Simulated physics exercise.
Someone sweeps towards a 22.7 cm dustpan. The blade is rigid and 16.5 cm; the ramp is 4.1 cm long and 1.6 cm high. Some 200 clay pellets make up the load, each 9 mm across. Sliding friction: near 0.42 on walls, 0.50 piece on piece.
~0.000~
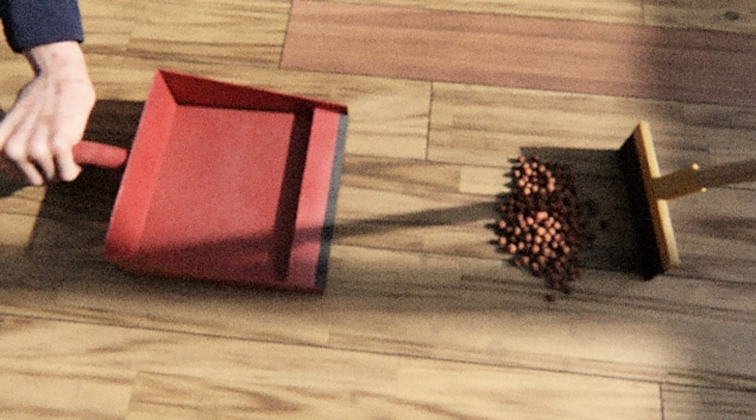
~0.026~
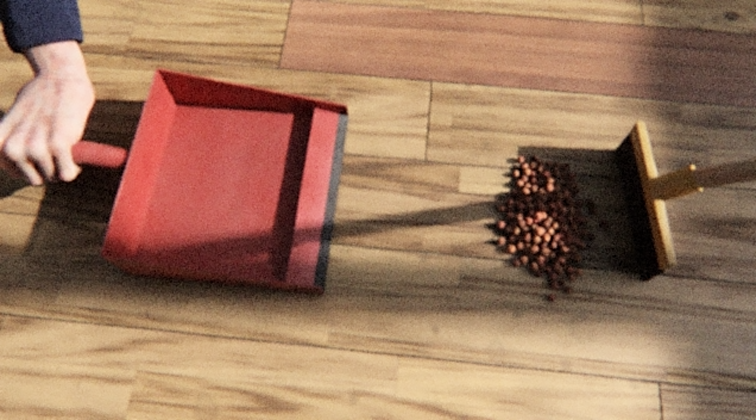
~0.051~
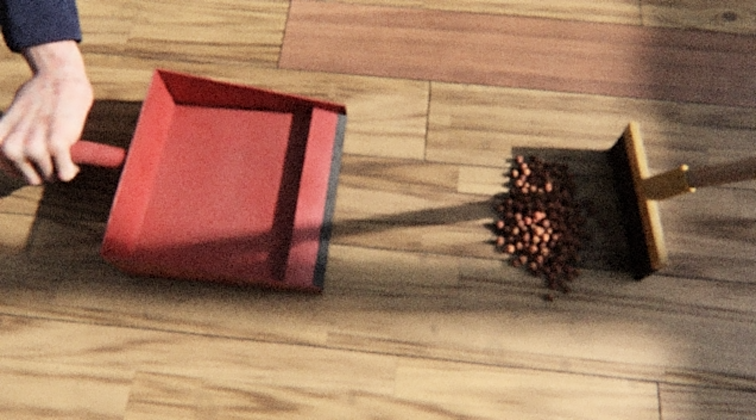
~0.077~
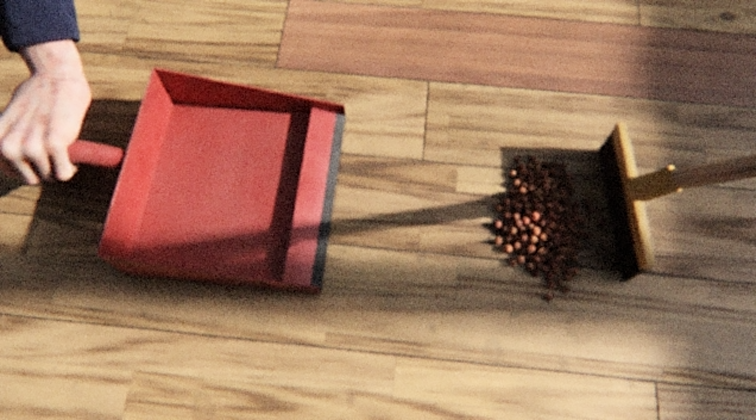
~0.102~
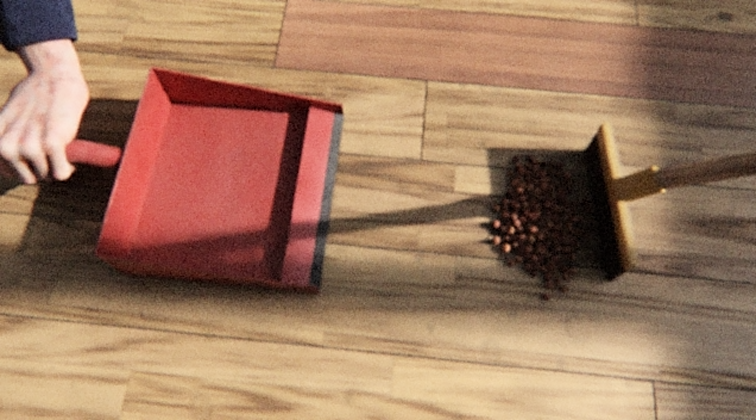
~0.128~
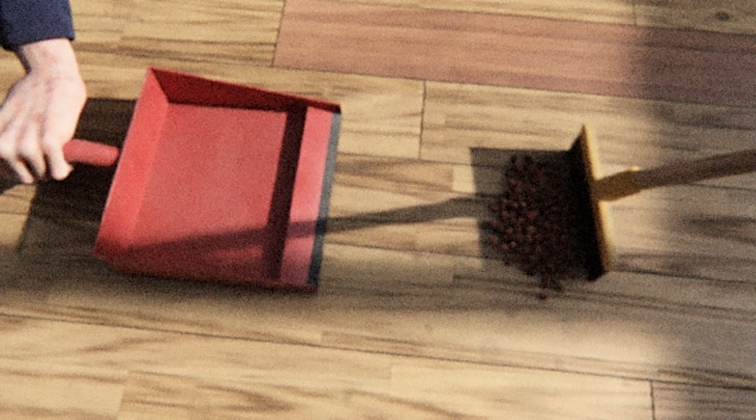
On a wooden floor, a hand at the left holds a red dustpan nearly still while a broom-like tool with a dark, flat blade slides left, closing the gap to a small pile of reddish-brown pellets and barely shifting them.
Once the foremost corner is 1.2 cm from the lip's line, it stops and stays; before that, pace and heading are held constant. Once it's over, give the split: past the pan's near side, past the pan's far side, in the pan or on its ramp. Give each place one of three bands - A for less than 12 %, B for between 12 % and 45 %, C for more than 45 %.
Result: Past the pan's near side: A modest portion lands there; past the pan's far side: A scattering lands there; in the pan or on its ramp: A modest portion lands there.
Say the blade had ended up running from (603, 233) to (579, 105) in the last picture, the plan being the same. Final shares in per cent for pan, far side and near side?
Pan 5; far 15; near 0.
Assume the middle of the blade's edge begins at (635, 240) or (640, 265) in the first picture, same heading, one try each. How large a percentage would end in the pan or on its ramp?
Around 35 percent, then around 25 percent.
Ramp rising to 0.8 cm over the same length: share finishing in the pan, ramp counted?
40 per cent.
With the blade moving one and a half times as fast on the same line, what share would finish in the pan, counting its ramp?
About 35 %.
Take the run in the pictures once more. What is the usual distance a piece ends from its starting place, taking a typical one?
That distance is around 26 cm.
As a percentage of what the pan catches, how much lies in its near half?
Roughly 80 per cent.
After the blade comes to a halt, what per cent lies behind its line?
Estimate: Near 20 %.
After 0.33 s, middle of the blade 16 cm from the lip; 0 % over the lip, far side 0 %, near side 5 %.
After 0.47 s, middle of the blade 6 cm from the lip; 0 % over the lip, far side 0 %, near side 10 %.
After 0.73 s, middle of the blade 2 cm from the lip; 35 % over the lip, far side 5 %, near side 15 %.
By 1.1 s all is still; near side 15 %, far side 5 %, pan 35 %, in front of the lip or behind the blade 45 %.
